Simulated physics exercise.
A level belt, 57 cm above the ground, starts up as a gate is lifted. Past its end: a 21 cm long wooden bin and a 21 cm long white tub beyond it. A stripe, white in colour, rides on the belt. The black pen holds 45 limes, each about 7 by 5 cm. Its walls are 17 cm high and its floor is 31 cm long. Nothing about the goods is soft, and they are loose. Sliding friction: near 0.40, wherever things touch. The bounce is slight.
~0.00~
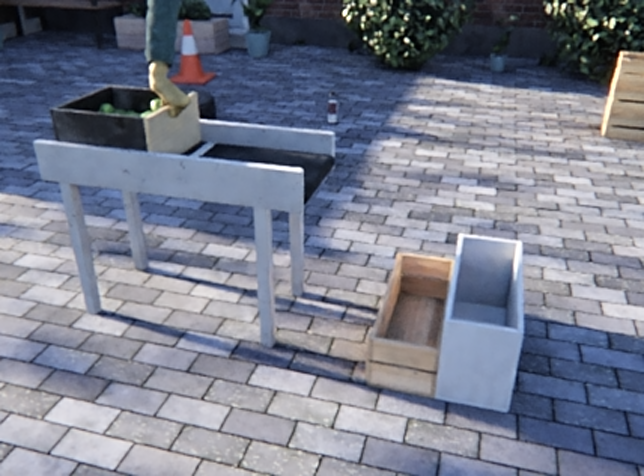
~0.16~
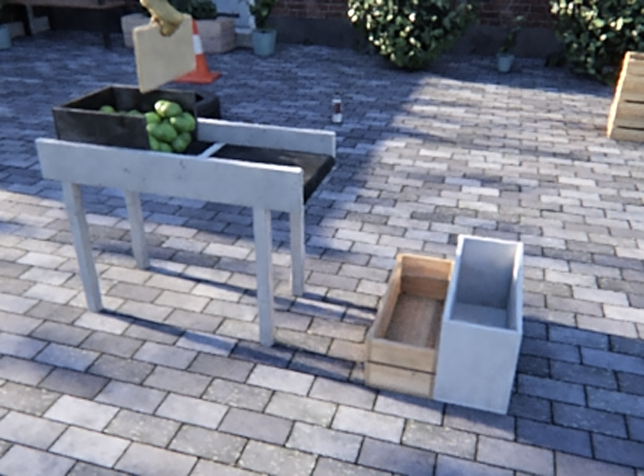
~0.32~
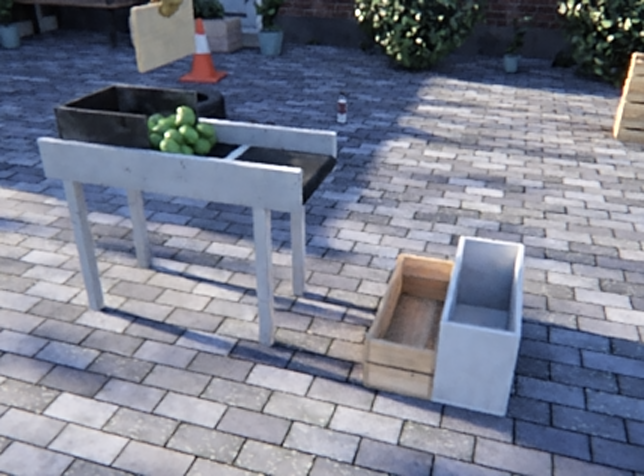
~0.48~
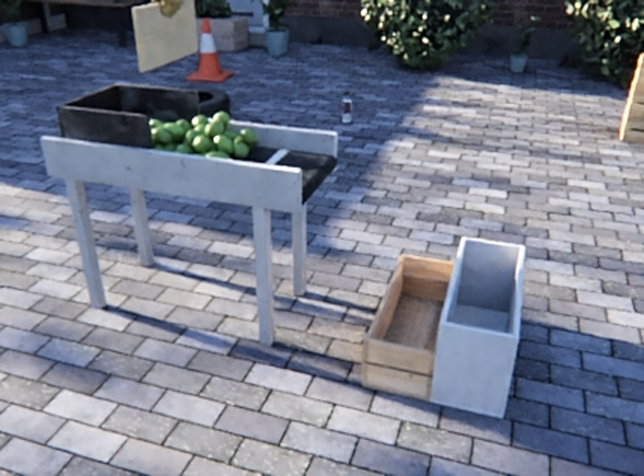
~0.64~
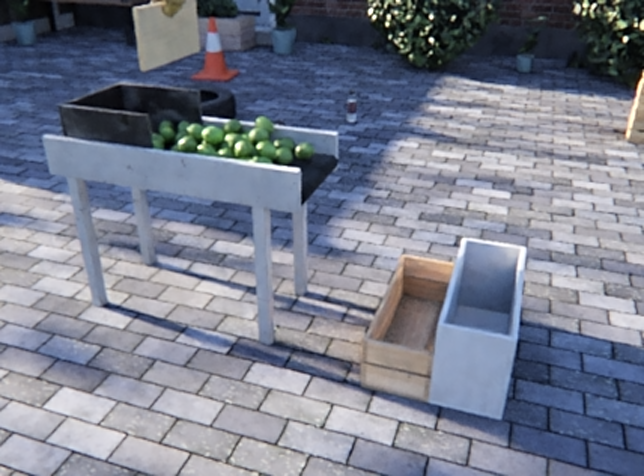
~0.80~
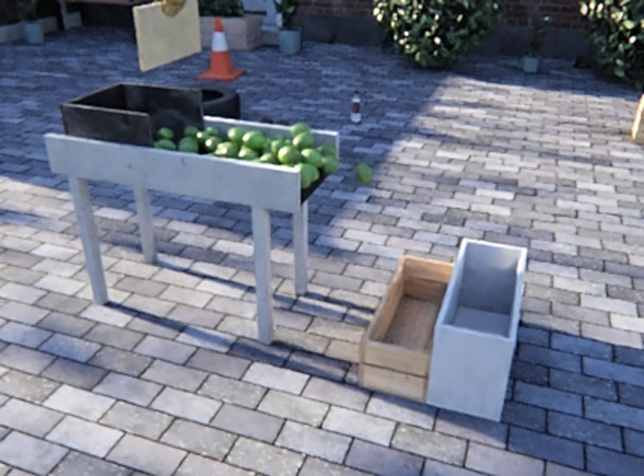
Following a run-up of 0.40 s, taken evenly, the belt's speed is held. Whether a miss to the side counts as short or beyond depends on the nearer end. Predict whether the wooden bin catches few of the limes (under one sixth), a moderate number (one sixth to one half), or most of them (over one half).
Most of them.
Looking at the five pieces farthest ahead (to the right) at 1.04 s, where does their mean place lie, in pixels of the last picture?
Mean place: Roughly (397, 275).
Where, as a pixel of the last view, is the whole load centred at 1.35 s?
Near pixel (399, 287).
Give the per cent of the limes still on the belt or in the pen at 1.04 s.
Near 50 in a hundred.
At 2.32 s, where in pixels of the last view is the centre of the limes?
Look around pixel (416, 326).
After 1.04 s, 1 in the wooden bin, 23 on the belt and 21 in the air.
After 1.35 s, 22 in the wooden bin, 4 on the belt and 19 in the air.
After 1.77 s, 42 in the wooden bin, 1 on the ground short of the wooden bin and 2 in the air.
Outcome (at 2.32 s), 44 in the wooden bin and 1 on the ground short of the wooden bin. Asked share, 44 of 45, 98 per cent.
